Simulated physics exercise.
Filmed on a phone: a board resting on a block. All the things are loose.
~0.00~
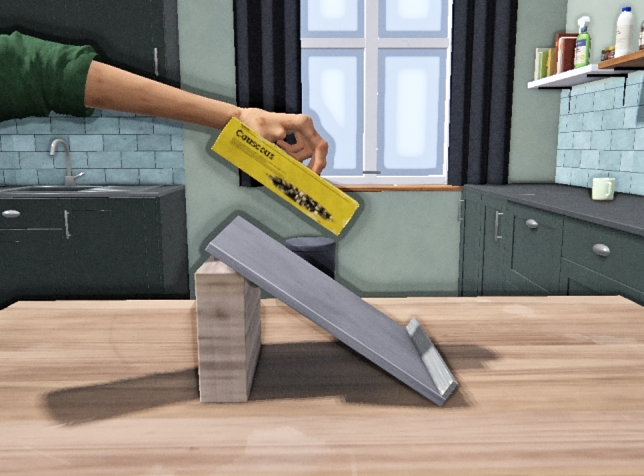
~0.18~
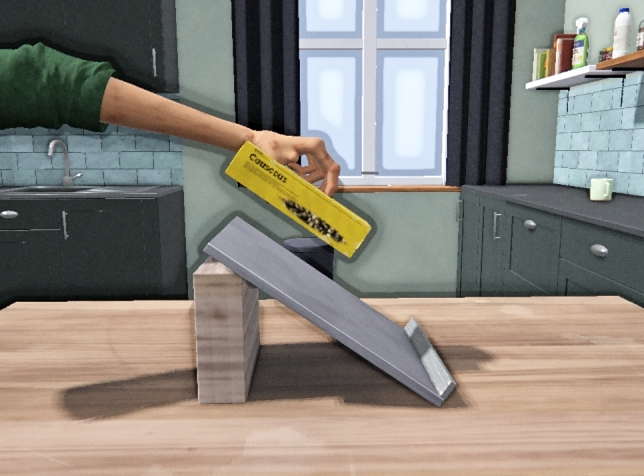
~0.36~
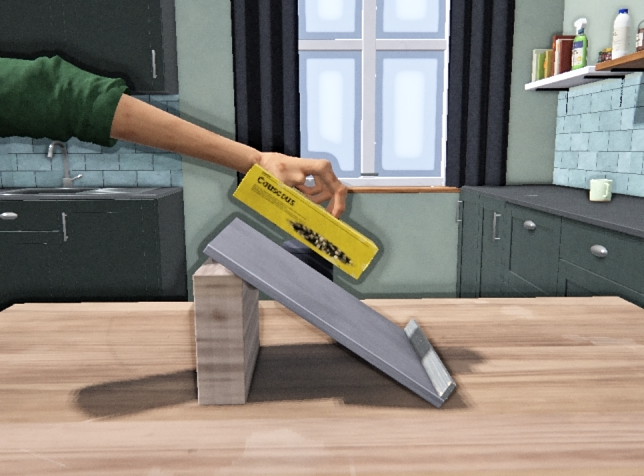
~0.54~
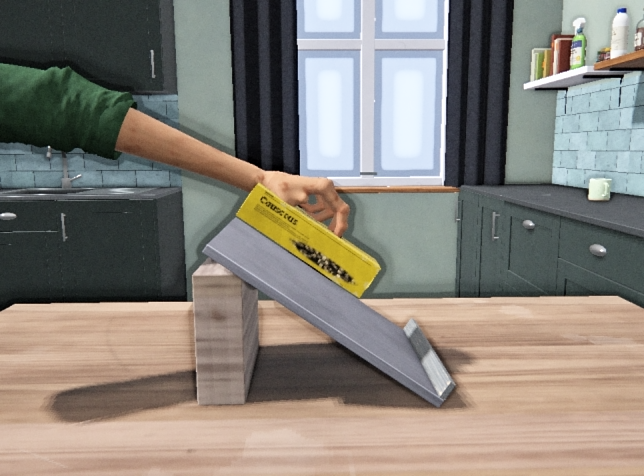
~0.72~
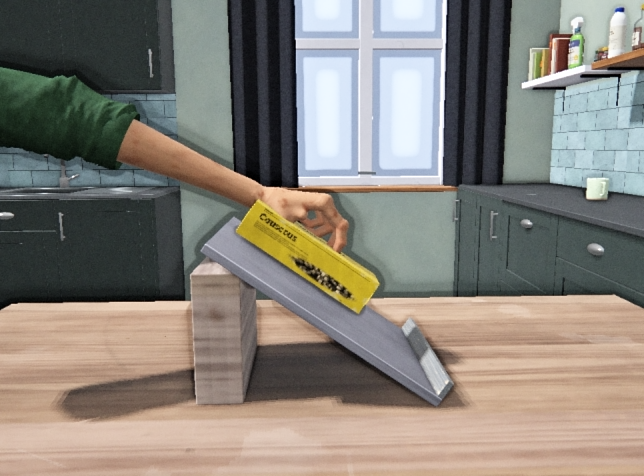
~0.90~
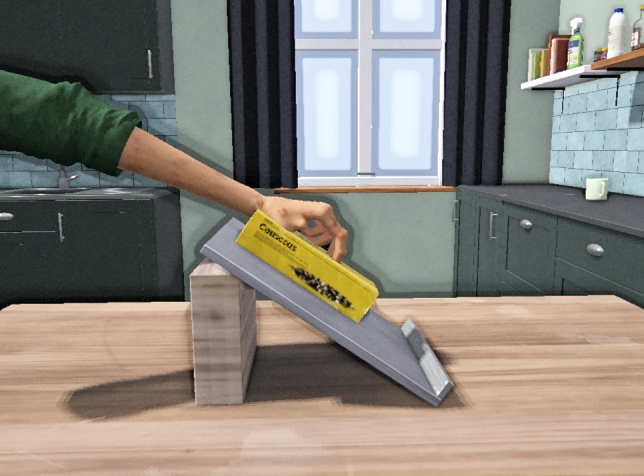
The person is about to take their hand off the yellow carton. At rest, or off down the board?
In the end the yellow carton runs down the board.
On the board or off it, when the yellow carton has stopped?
The yellow carton is still on the board.
After 1.20 s, yellow carton slid a little near (345, 289).
After 1.30 s, yellow carton slid a little near (370, 305).
At rest (1.9 s), moved from the start, yellow carton. Seen from the same camera at the end, yellow carton near (370, 305). The yellow carton goes downhill.
